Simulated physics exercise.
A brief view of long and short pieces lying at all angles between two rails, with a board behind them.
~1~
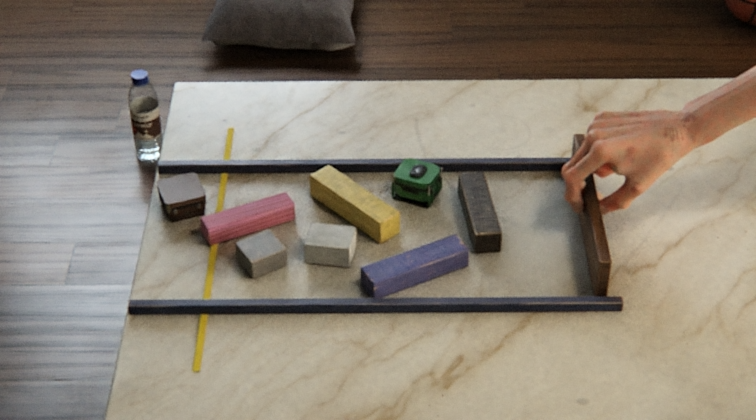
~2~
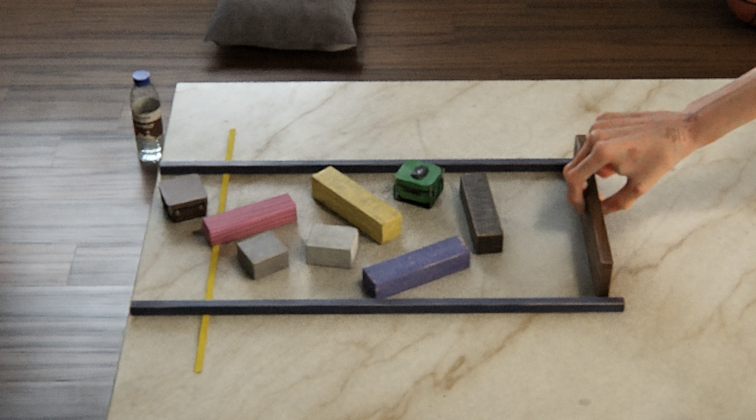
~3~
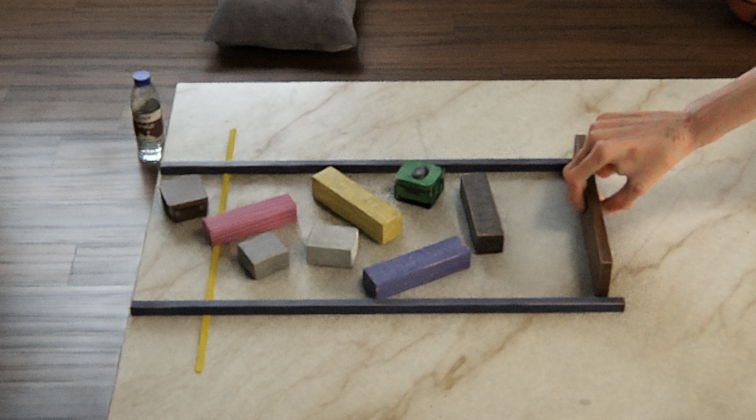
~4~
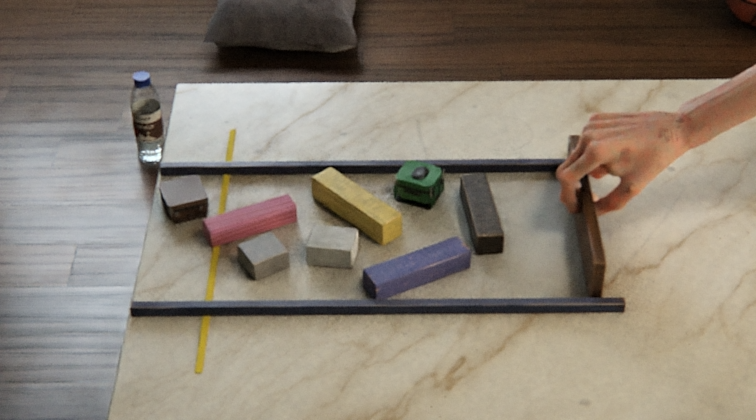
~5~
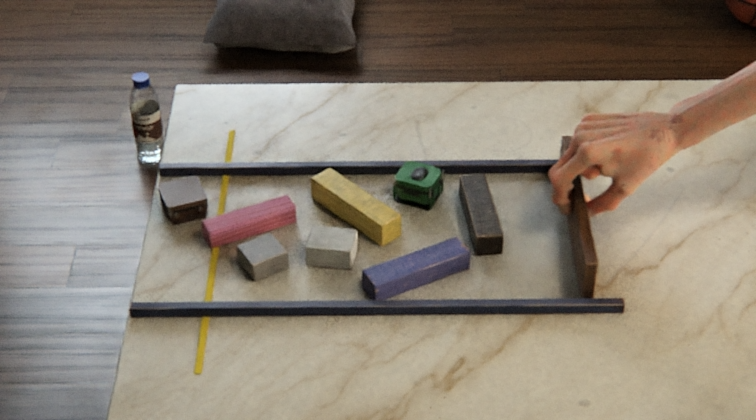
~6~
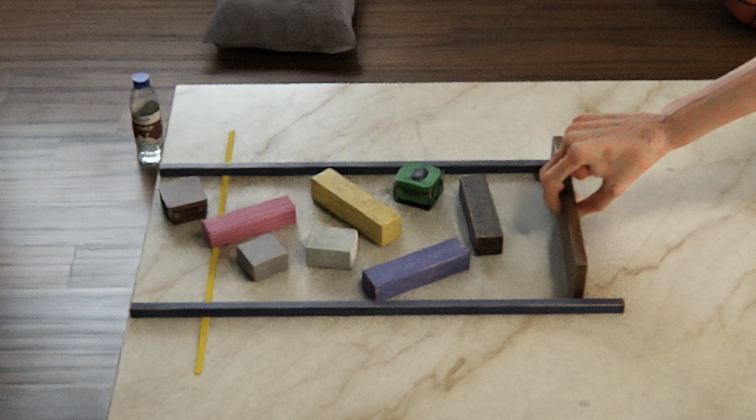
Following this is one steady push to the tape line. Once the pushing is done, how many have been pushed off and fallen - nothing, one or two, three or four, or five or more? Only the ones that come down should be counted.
By then three or four have fallen.
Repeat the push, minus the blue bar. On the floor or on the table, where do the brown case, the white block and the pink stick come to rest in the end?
So the brown case goes down, the white block keeps its place and the pink stick goes down.
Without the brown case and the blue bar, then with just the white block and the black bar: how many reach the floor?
Result: 1 in the first case, with 2 in the second.
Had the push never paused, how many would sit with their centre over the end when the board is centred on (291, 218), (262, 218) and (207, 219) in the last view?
Respectively 0, 0 and 4.
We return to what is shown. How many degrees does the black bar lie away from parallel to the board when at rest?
Some 0 degrees.
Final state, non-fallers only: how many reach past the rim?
The answer comes to 3.
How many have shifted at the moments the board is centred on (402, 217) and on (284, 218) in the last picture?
At the first place 5, at the second 8.
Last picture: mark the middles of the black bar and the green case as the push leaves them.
Black bar: (205, 216); green case: (180, 179).
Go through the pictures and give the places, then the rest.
The first picture shows brown case (182, 198); pink stick (248, 219); grey block (261, 254); board (589, 213); tape (216, 236).
The second picture shows pink stick (250, 219); green case (419, 184).
The third picture shows grey block (263, 255); black bar (481, 213).
The fourth picture shows brown case (184, 200); yellow bar (356, 205).
The fifth picture shows pink stick (250, 221); blue bar (417, 269).
The sixth picture shows brown case (183, 201); pink stick (250, 221); grey block (263, 257); board (567, 216); tape (217, 239).
Soon after, none off yet; brown case at rest near (183, 201); pink stick at rest near (250, 221); grey block at rest near (263, 257).
Then, none off yet; brown case at rest near (183, 201); pink stick moved a little near (234, 225); grey block moved about its own width near (238, 261).
Further on, none off yet; brown case moved a little near (161, 205); pink stick moved about its own width near (157, 238); grey block moved well along near (169, 261).
At rest, the number that fall off is three or four; fallen, grey block, pink stick and brown case.
